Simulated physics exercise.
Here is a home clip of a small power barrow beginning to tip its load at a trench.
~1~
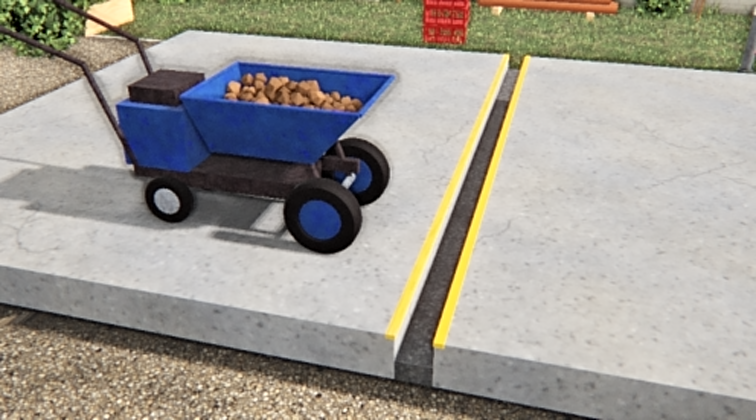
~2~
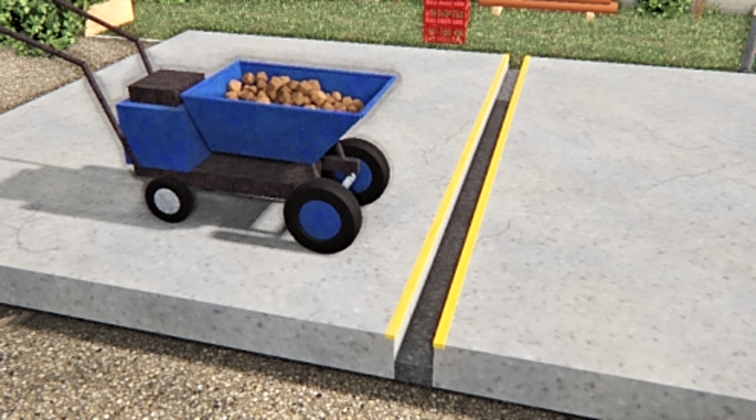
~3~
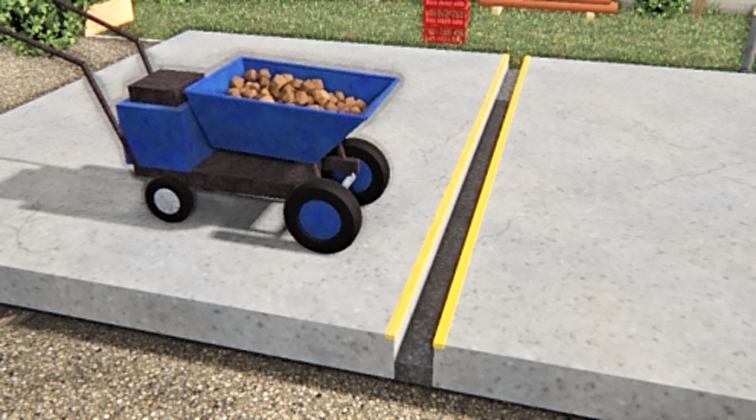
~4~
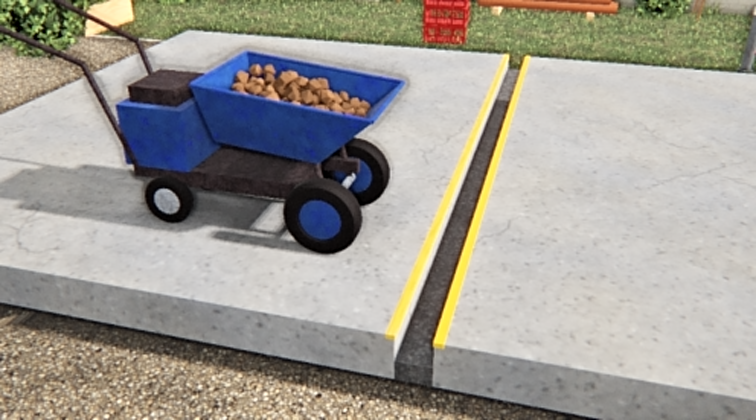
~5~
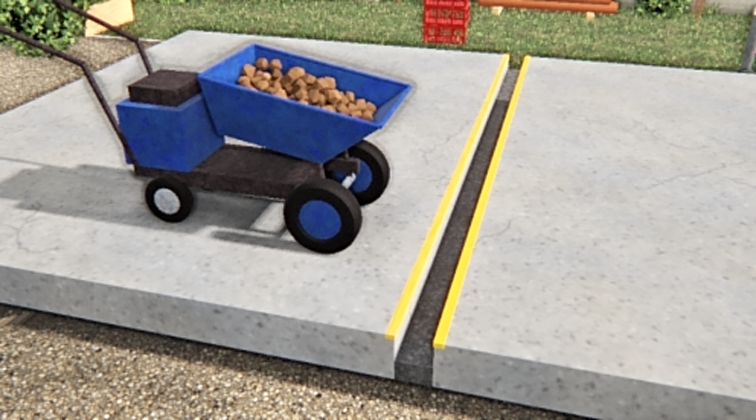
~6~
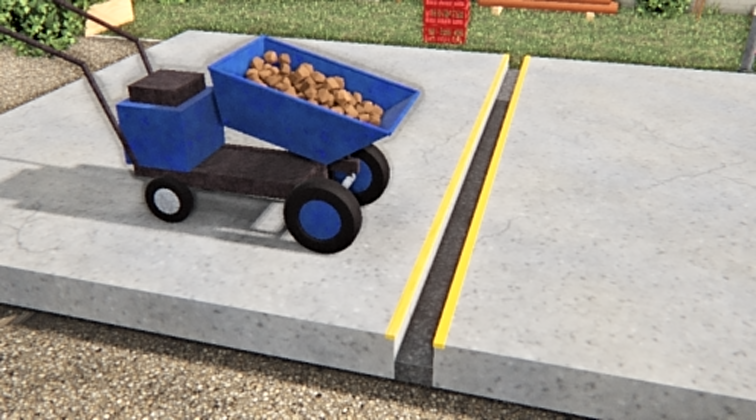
A blue skip of brown clods on a small barrow slowly tilts forward to the right.
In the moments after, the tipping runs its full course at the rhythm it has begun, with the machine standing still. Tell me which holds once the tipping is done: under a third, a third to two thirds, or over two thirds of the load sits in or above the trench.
The trench will get the low band, below a third.
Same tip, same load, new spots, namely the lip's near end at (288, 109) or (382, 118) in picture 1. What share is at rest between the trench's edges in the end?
The first stopping place yields 40 % and the other yields 0 %.
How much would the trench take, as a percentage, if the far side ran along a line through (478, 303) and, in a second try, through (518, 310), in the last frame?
Lab note: Try one 60 per cent, try two 90 per cent.
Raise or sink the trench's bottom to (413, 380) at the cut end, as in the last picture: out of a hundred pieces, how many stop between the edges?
Estimate: Approx. 30 in a hundred.
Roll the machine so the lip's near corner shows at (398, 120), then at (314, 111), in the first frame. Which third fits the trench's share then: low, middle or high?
Place one, below one third; place two, in the middle band.
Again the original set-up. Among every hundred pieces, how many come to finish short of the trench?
Share: Near 0 %.
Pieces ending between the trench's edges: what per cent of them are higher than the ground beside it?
Something like 15 in a hundred.
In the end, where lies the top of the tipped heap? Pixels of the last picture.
I'd place the summit at about pixel (496, 237).
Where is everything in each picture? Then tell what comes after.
The first picture shows lip of the skip (360, 116), level; top of the load (277, 100), clay clods; first edge of the trench (408, 292); far edge (453, 299), the trench under half as wide as the skip, and about as deep as wide.
The second picture shows lip of the skip (361, 117), level; top of the load (278, 100).
The third picture shows lip of the skip (365, 119), tipped barely; top of the load (281, 98).
The fourth picture shows lip of the skip (372, 122), tipped a little; top of the load (286, 95).
The fifth picture shows lip of the skip (380, 127), tipped a little; top of the load (278, 88).
The sixth picture shows lip of the skip (389, 134), tipped clearly; top of the load (286, 84); first edge of the trench (408, 292); far edge (453, 299).
Just after the last frame, skip tipped steeply; every one in the skip.
A moment on, skip tipped right over; roughly half in the skip; about a tenth in or heaped over the trench; roughly half beyond it; just a few falling.
Further on, skip tipped right over; about a tenth in the skip; roughly a quarter in or heaped over the trench; roughly two thirds beyond it.
When it is over, skip tipped right over; about a tenth in the skip; roughly a quarter in or heaped over the trench; roughly two thirds beyond it.
